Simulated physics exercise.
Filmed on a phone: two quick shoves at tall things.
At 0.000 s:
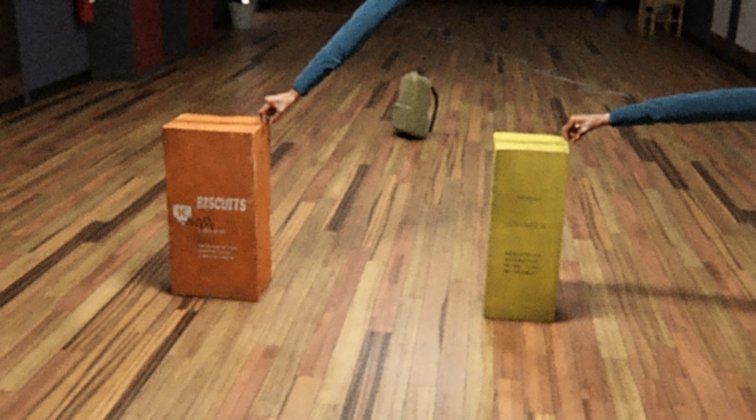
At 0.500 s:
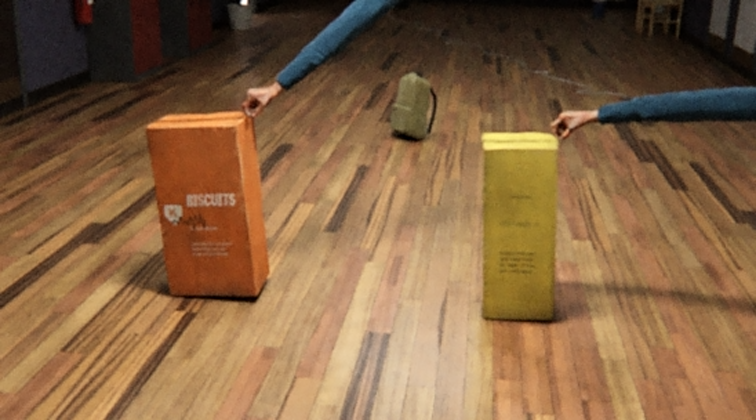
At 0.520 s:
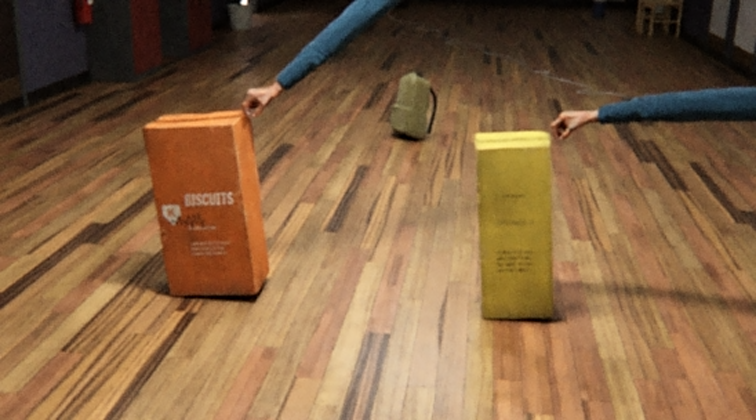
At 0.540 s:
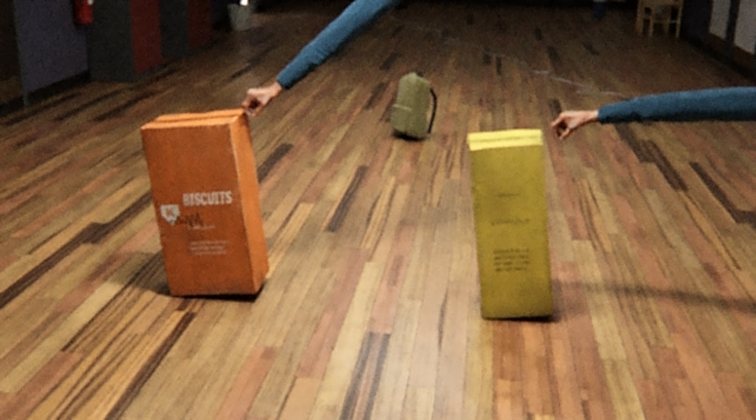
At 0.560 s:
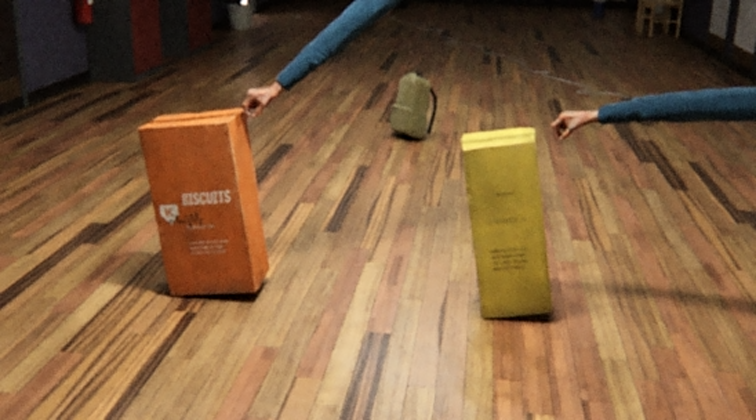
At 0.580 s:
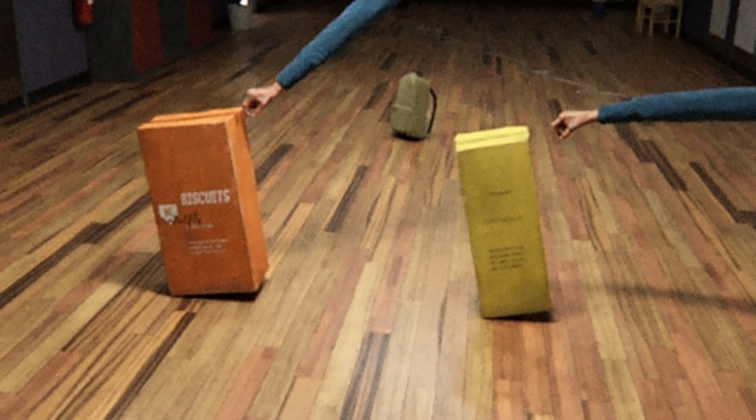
On a wooden floor, two hands push an orange box and a yellow box leftward, tilting both.
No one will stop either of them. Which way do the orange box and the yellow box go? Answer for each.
As it turns out, the orange box settles on its feet, the yellow box topples.
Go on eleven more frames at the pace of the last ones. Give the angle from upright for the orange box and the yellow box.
Then 4° and 30°.
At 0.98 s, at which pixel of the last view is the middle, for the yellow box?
At about (443, 227).
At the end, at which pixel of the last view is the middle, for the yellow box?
Roughly at (396, 269).
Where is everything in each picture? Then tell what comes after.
Orange box (220, 207) upright; yellow box (524, 227) upright, in the first picture.
Orange box (211, 205) 5° off upright; yellow box (518, 226) 3° off upright, in the second picture.
Orange box (210, 204) 6° off upright; yellow box (515, 225) 6° off upright, in the third picture.
Orange box (209, 204) 7° off upright; yellow box (511, 224) 8° off upright, in the fourth picture.
Orange box (208, 203) 8° off upright; yellow box (508, 223) 10° off upright, in the fifth picture.
Orange box (207, 203) 8° off upright; yellow box (504, 222) 12° off upright, in the sixth picture.
By 0.78 s, orange box 6° off upright near (210, 204); yellow box 29° off upright near (476, 220).
By 0.98 s, orange box 4° off upright near (224, 206); yellow box 49° off upright near (443, 227).
By 1.10 s, orange box upright near (220, 208); yellow box 70° off upright near (415, 245).
When it is over (1.8 s), the orange box rocks back upright, near (219, 209); the yellow box falls over, near (397, 269).
